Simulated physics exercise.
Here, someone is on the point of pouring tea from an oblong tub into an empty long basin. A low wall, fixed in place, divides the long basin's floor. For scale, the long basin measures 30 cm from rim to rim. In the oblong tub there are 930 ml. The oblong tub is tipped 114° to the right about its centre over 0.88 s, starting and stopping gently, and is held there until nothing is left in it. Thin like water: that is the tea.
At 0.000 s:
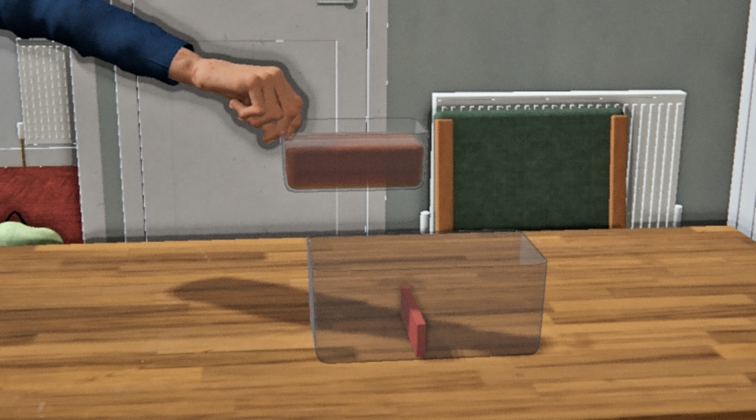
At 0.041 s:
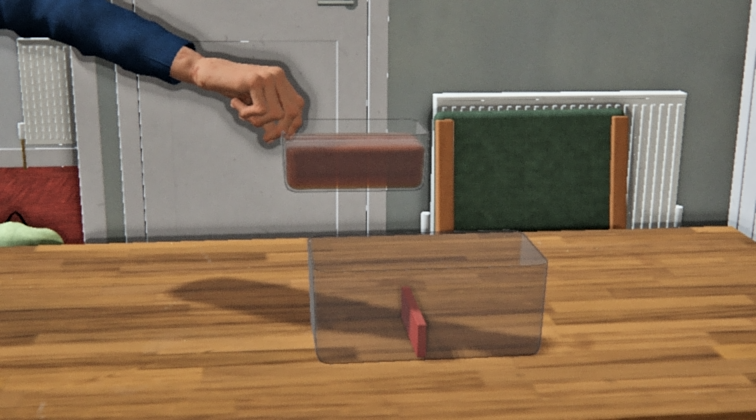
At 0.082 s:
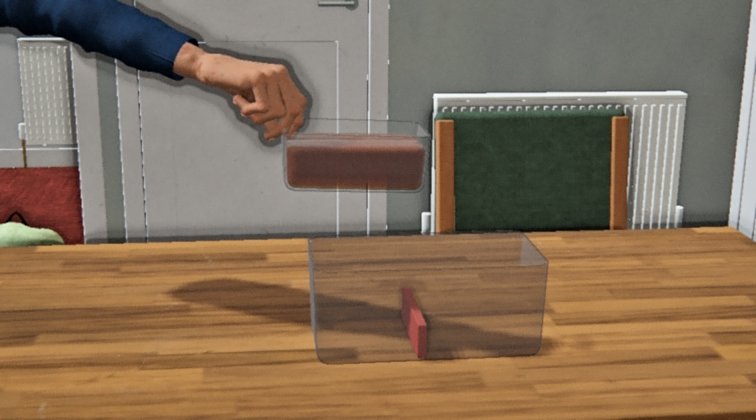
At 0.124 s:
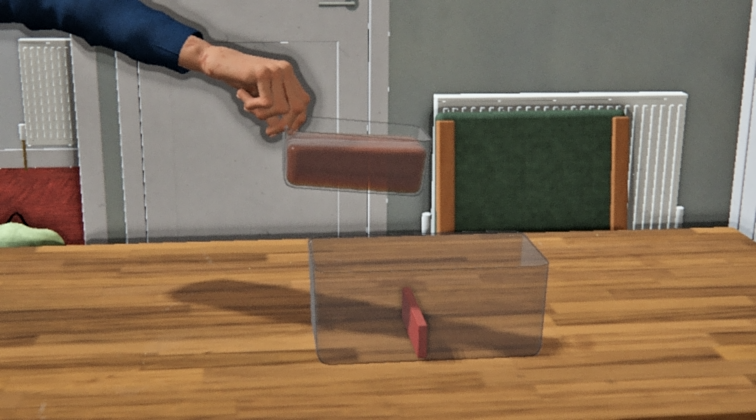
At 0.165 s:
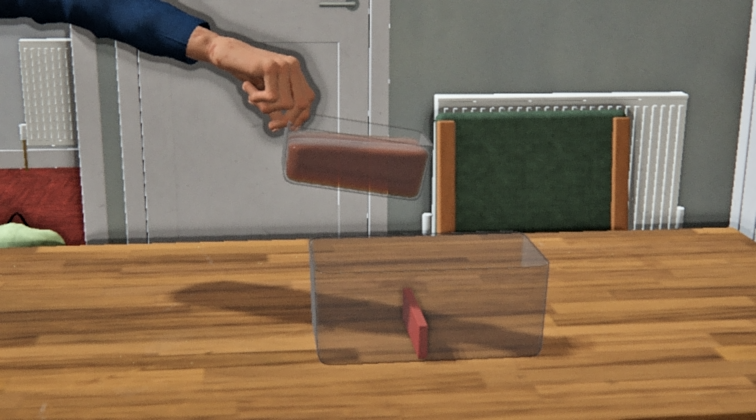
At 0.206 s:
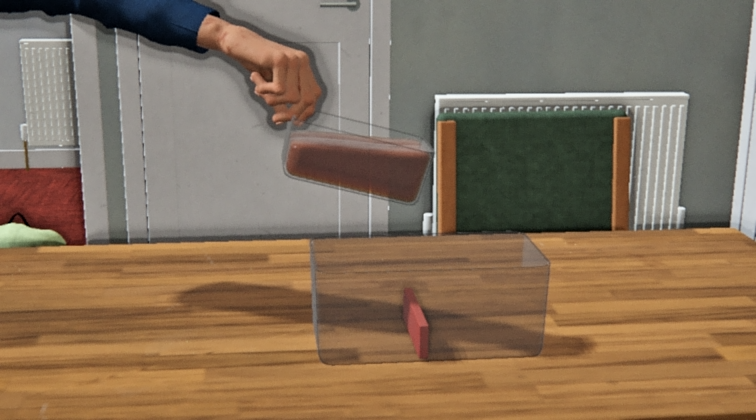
The video shows a hand holding a clear oblong tub of brownish-red tea above a longer, empty clear basin with a low red wall across its floor, on a wooden table; the tub stays nearly level, then tilts slightly rightward.
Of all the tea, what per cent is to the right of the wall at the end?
I would say 73 percent.
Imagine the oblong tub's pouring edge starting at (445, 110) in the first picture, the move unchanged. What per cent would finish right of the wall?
Then I'd expect something near 75 per cent.
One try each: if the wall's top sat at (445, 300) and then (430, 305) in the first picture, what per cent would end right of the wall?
55 % and 65 %.
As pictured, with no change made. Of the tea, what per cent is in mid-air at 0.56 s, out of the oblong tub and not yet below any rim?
Some 46 % is the figure.
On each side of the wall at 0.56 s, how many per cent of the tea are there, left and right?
0 on the left, 28 on the right, roughly.
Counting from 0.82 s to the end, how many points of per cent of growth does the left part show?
10 %.
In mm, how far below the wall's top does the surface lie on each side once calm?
Left about 36 mm, right about 16 mm.
By 0.56 s the tilt is 80° and 26 per cent is still to pour, 0 is left of the wall and 28 right of it.
By 0.82 s the tilt is 113° and 3 per cent is still to pour, 12 is left of the wall and 74 right of it.
By 1.09 s the tilt is 114° and 0 per cent is still to pour, 18 is left of the wall and 76 right of it.
By 1.38 s the tilt is 114° and 0 per cent is still to pour, 21 is left of the wall and 74 right of it.
At rest 21 per cent lies left of the wall, 73 right of it and 5 outside.
